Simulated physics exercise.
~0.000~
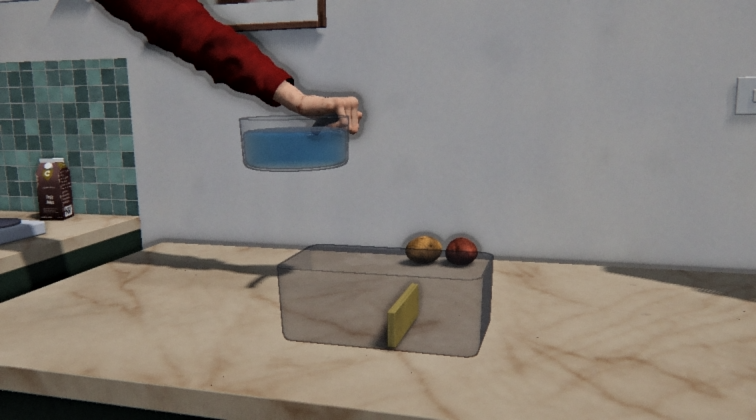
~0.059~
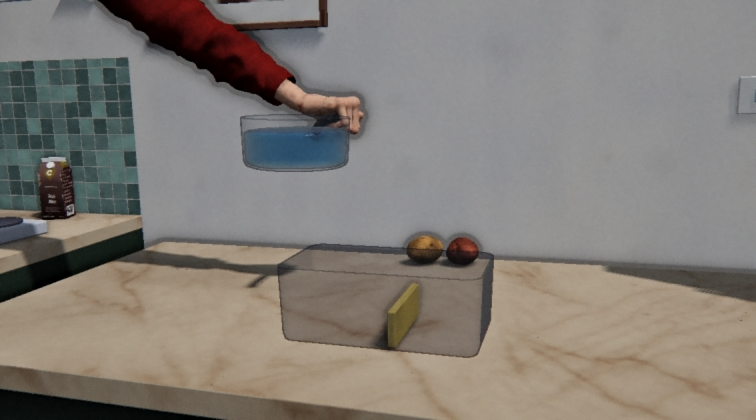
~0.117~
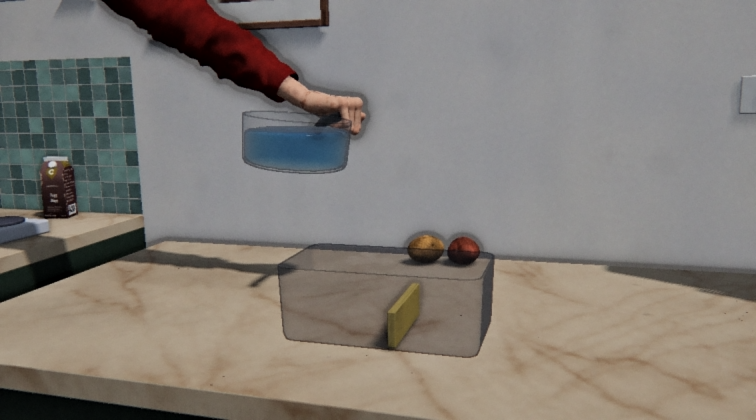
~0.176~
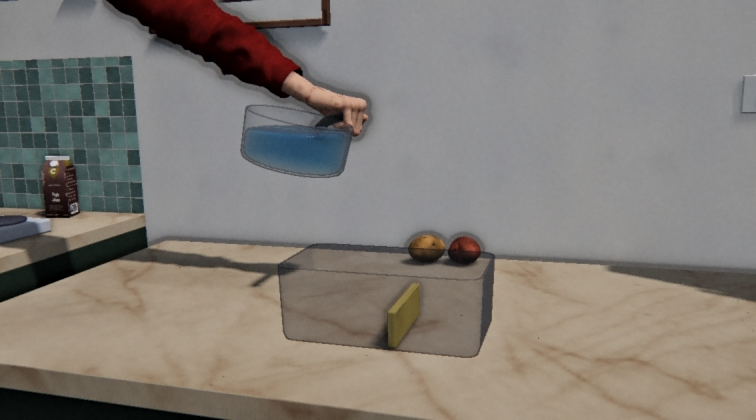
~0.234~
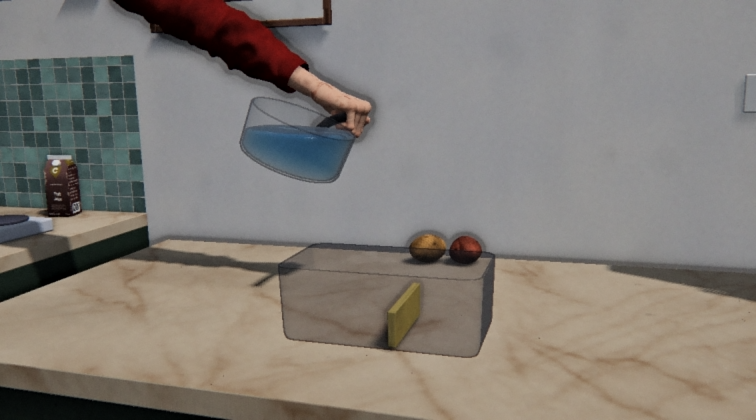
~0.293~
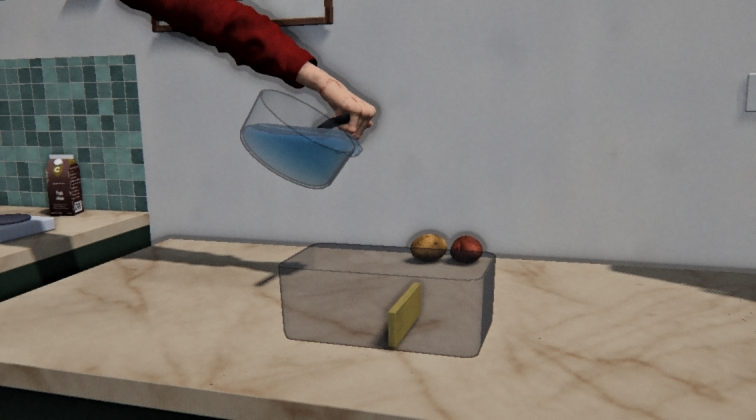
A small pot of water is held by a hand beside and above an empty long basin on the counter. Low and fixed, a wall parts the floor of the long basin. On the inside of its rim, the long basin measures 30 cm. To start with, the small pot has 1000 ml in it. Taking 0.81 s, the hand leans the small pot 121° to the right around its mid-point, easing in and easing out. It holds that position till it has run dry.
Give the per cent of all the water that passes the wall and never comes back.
I would say 17 percent.
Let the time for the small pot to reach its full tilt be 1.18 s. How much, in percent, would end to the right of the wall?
30 per cent.
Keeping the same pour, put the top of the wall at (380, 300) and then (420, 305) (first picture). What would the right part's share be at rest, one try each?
I'd put it at about 50 per cent for the first and about 10 per cent for the second.
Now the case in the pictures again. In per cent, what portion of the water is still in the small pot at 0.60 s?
I'd estimate some 16 % remains.
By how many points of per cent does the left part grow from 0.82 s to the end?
Change: Approx. 7 %.
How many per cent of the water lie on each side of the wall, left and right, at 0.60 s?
Lab note: Left near 30 %, right near 12.
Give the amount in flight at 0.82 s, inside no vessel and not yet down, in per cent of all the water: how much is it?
Estimate: About 20 in a hundred.
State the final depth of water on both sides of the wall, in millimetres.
Depths: Left near 28 mm, right near 10 mm.
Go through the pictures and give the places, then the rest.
In the first frame, tilt 0°; pouring edge (345, 118); surface from (250, 131) to (345, 131); the long basin's rim runs from (295, 256) to (488, 267); the wall's top is at (404, 298).
In the second frame, tilt 2°; pouring edge (346, 120); surface from (251, 130) to (346, 131).
In the third frame, tilt 6°; pouring edge (348, 124); surface from (252, 129) to (347, 132).
In the fourth frame, tilt 14°; pouring edge (350, 131); surface from (252, 128) to (349, 133).
In the fifth frame, tilt 23°; pouring edge (351, 141); surface from (252, 127) to (352, 135).
In the sixth frame, tilt 35°; pouring edge (350, 153); surface from (251, 125) to (345, 142); 5 per cent is over the edge.
By 0.60 s the tilt is 102° and 16 per cent is still to pour, 29 is left of the wall and 11 right of it.
By 0.82 s the tilt is 121° and 1 per cent is still to pour, 64 is left of the wall and 14 right of it.
By 1.06 s the tilt is 121° and 0 per cent is still to pour, 72 is left of the wall and 16 right of it.
By 1.31 s the tilt is 121° and 0 per cent is still to pour, 72 is left of the wall and 17 right of it.
At rest 72 per cent lies left of the wall, 17 right of it and 11 outside.
